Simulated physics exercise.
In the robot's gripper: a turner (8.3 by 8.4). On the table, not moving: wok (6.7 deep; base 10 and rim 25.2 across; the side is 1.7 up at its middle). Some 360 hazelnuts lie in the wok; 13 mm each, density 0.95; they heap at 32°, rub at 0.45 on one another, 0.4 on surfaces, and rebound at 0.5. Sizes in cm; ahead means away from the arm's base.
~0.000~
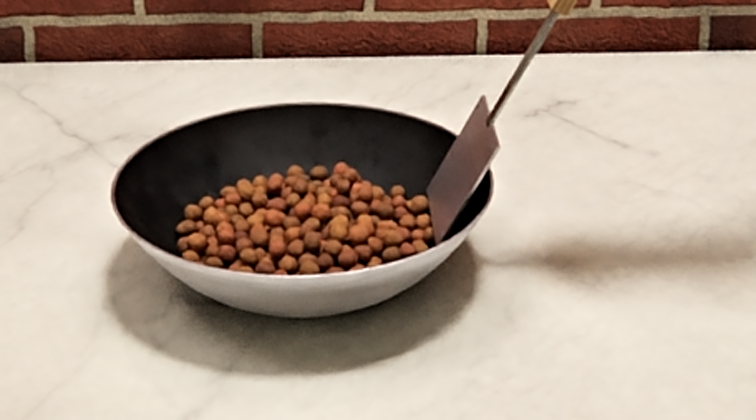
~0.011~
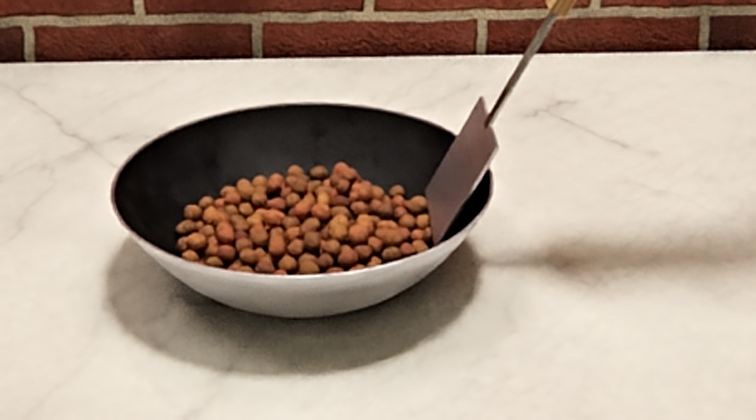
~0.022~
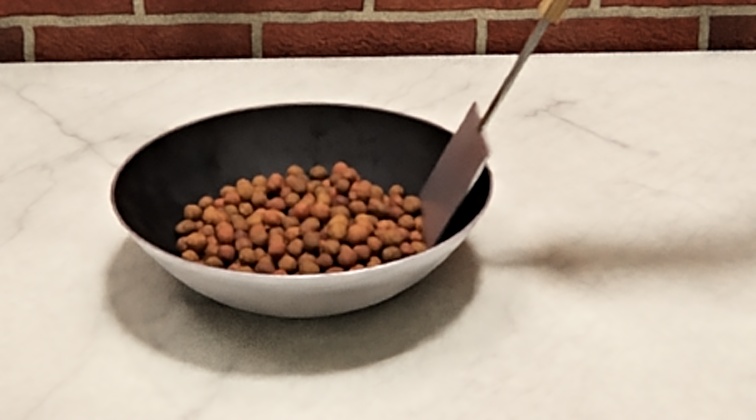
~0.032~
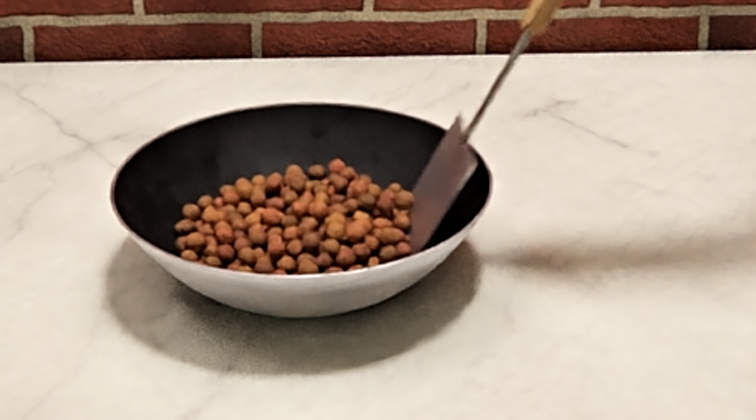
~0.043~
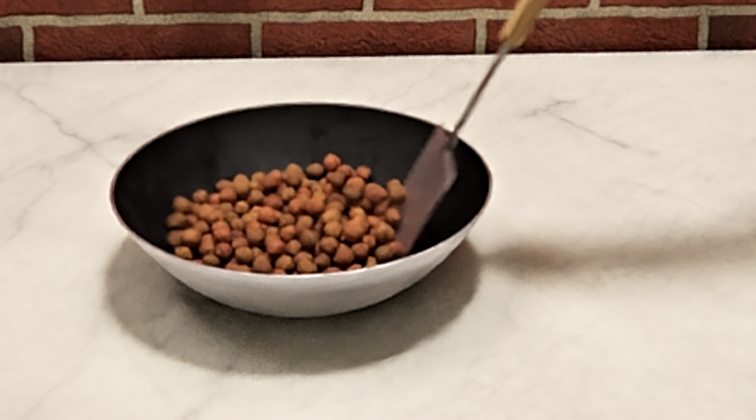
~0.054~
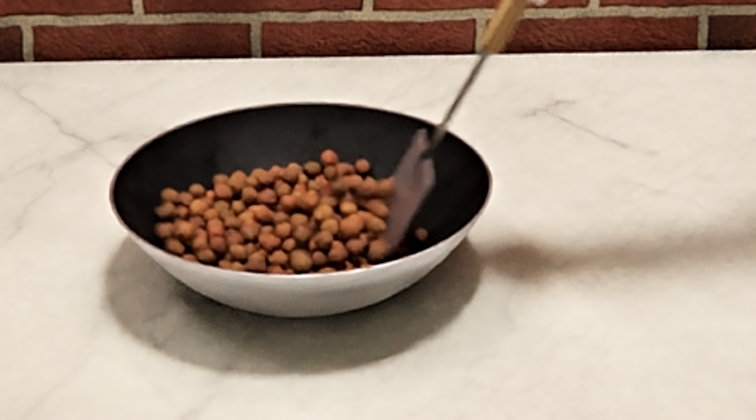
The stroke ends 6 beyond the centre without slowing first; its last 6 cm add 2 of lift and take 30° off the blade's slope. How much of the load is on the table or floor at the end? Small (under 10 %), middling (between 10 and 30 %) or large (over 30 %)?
Answer: Middling; between 10 and 30 % of the hazelnuts finish on the table or floor.
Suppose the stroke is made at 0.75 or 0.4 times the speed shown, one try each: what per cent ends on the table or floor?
About 15 and 0 per cent.
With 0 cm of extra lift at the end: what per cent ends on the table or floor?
About 15 per cent.
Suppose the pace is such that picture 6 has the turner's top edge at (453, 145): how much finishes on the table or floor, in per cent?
About 5 per cent.
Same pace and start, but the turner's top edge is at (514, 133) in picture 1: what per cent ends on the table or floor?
Some 15 per cent.
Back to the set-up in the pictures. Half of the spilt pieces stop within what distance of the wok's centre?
Roughly 24 cm.
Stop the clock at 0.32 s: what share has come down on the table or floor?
Roughly 10 per cent.
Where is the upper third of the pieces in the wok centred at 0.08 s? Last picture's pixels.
Around (264, 210).
After 0.08 s, sloping 63°, highest piece 7 above the table; 356 in the wok.
After 0.11 s, sloping 53°, highest piece 8 above the table; 356 in the wok.
After 0.32 s, sloping 33°, highest piece 12 above the table; 279 in the wok, 30 on the table or floor, 47 on the blade or in flight.
After 1.37 s, sloping 33°, highest piece 6 above the table; 279 in the wok, 77 on the table or floor.
In the end, 279 in the wok, 77 on the table or floor. That is 22 % on the table or floor.
